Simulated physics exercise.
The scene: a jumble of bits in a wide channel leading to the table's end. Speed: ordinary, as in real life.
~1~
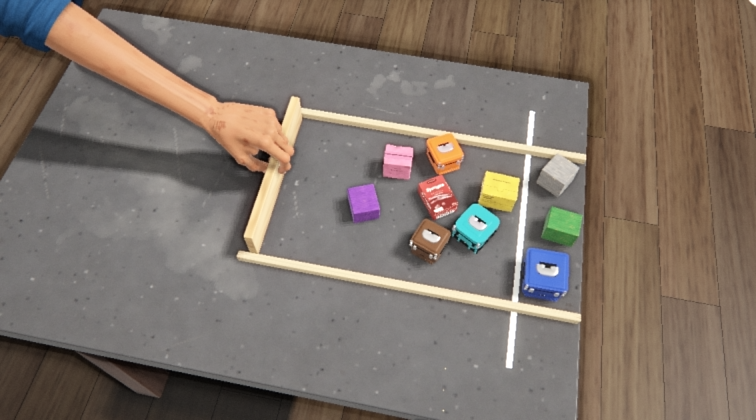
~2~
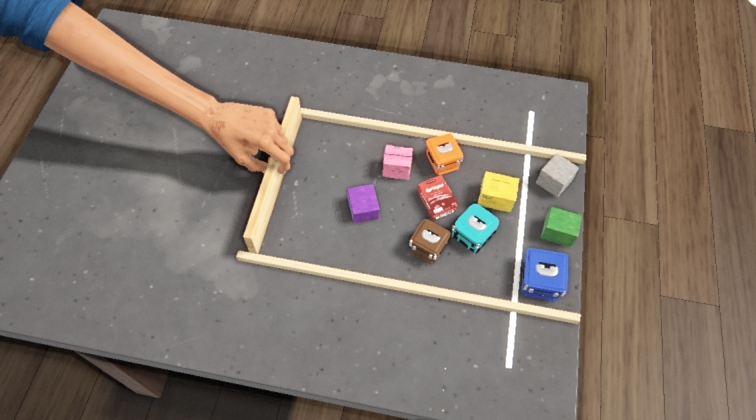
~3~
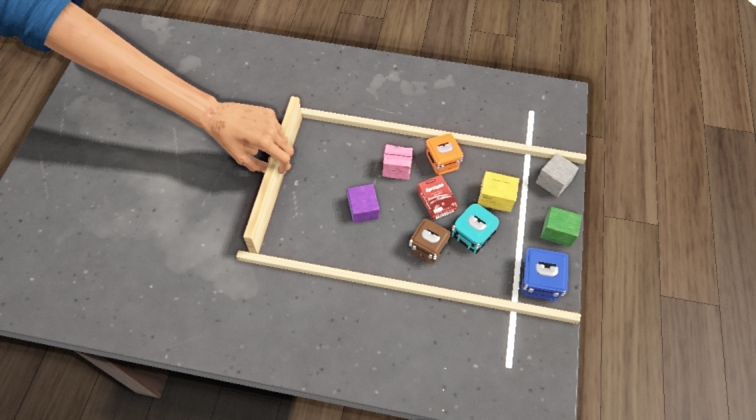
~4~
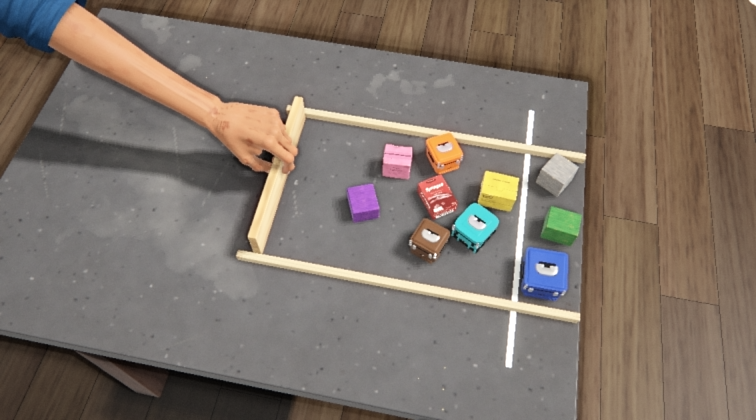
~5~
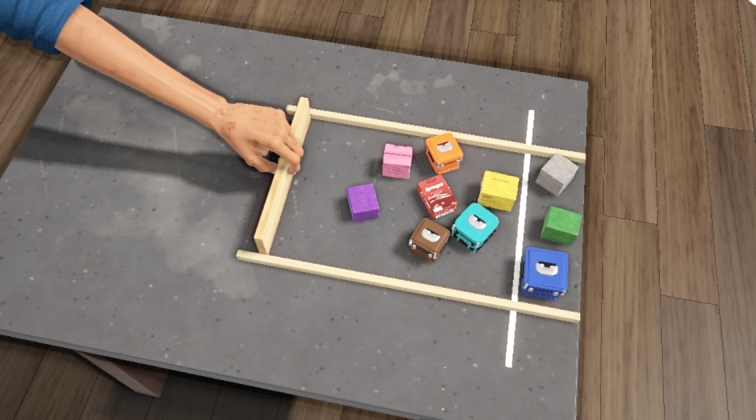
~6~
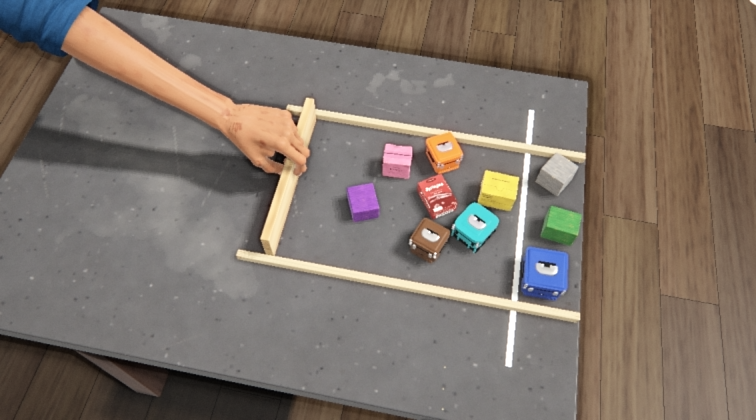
The clip shows a hand holding a wooden board across a channel of scattered colourful blocks and cases on a grey table. The board stays nearly still, then slides slightly right, while the objects near the white tape remain in place.
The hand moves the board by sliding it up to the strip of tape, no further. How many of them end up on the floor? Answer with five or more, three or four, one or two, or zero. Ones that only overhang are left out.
The count that falls is one or two.
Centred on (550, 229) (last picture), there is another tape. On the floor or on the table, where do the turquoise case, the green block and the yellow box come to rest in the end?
First the turquoise case, which leaves the top, then the green block, which leaves the top, and the yellow box, which leaves the top.
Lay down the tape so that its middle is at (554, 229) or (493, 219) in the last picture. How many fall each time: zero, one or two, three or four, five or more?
Going place by place, the count is at least five; zero.
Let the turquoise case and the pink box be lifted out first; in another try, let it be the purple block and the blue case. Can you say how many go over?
The number fallen is 0, and in the other try 1.
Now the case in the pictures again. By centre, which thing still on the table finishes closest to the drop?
I reckon it's the grey block.
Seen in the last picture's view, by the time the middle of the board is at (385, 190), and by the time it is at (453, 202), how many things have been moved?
2 and 7.
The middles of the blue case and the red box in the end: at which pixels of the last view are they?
In the last picture the blue case sits around (569, 290) and the red box around (554, 218).
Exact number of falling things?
The total comes to 1.
Soon after, none off yet; green block at rest near (561, 226); grey block at rest near (557, 174); blue case at rest near (543, 273).
At rest, the number that fall off is one or two; fallen, green block.
